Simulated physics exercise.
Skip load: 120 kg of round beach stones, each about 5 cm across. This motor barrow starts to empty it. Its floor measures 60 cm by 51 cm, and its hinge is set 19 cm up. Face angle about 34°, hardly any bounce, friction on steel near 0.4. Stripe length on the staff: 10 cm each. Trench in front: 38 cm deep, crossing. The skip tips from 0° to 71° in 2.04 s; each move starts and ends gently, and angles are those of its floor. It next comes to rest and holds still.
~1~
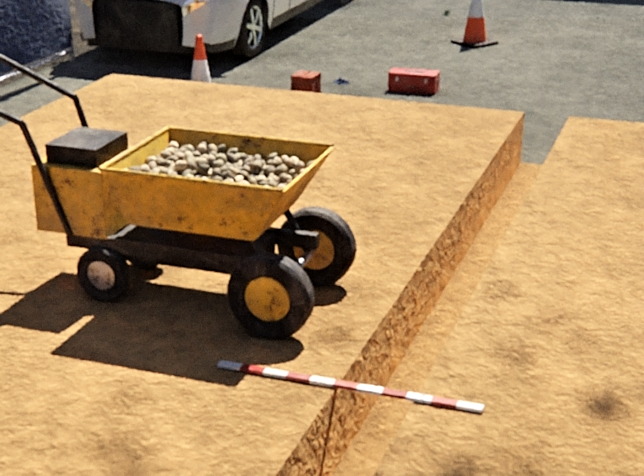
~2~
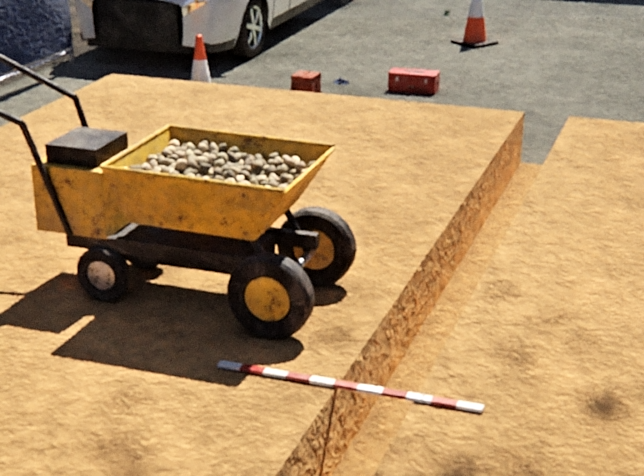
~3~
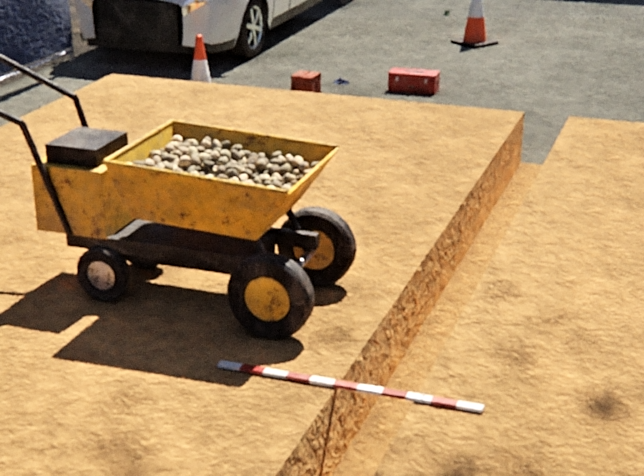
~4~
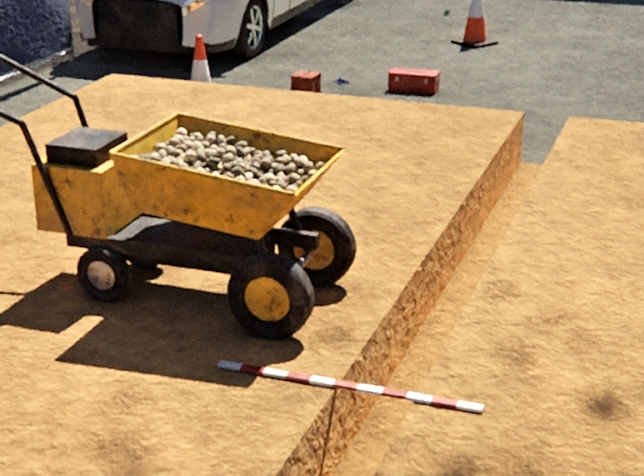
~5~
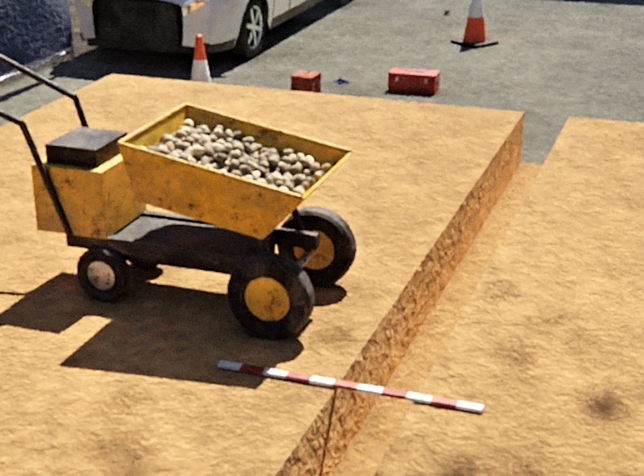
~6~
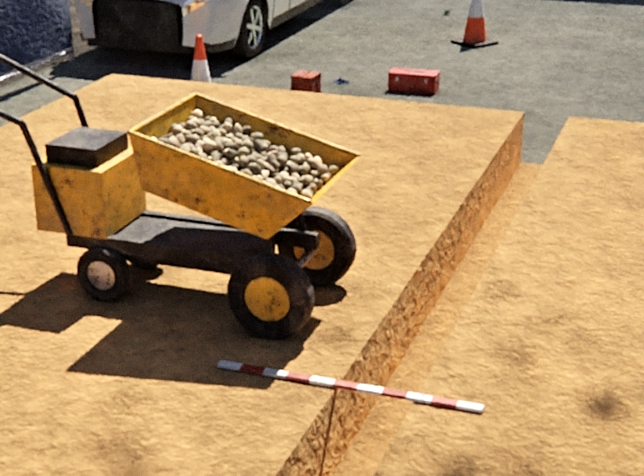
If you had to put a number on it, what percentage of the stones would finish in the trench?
I'd put it at about 70 percent.
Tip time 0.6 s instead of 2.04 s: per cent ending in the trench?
My guess is near 35 percent.
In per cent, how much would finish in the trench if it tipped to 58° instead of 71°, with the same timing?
Close to 55 per cent then.
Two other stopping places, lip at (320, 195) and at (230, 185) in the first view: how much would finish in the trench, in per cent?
Close to 30 percent in the first case, 95 percent in the second.
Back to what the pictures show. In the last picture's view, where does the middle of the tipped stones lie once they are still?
I'd point to around (432, 384).
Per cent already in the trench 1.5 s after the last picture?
By that point it's something like 40 in a hundred.
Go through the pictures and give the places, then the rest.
In the first picture, the skip is at 0°, its lip at (283, 191); the top of the load is at (214, 159).
In the second picture, the skip is at 1°, its lip at (284, 192); the top of the load is at (209, 157).
In the third picture, lip at (288, 193), floor tilted 3°, highest stones at (202, 152).
In the fourth picture, lip at (294, 195), floor tilted 6°, highest stones at (194, 146).
In the fifth picture, the skip is at 10°, its lip at (302, 198); the top of the load is at (191, 136).
In the sixth picture, lip at (312, 203), floor tilted 15°, highest stones at (196, 127).
Then, 0.9 s after the last picture the floor is at 60°, 96 % in the skip, 3 % in the trench; the foremost stones are at (419, 270).
Then, 1.5 s after the last picture the floor is at 71°, 35 % in the skip, 38 % in the trench, 27 % past the trench; the foremost stones are at (587, 348).
Then, 1.9 s after the last picture the floor is at 71°, 17 % in the skip, 52 % in the trench, 31 % past the trench; the foremost stones are past the picture's edge.
Then, 3.8 s after the last picture the floor is at 71°, 0 % in the skip, 70 % in the trench, 30 % past the trench; the foremost stones are past the picture's edge.
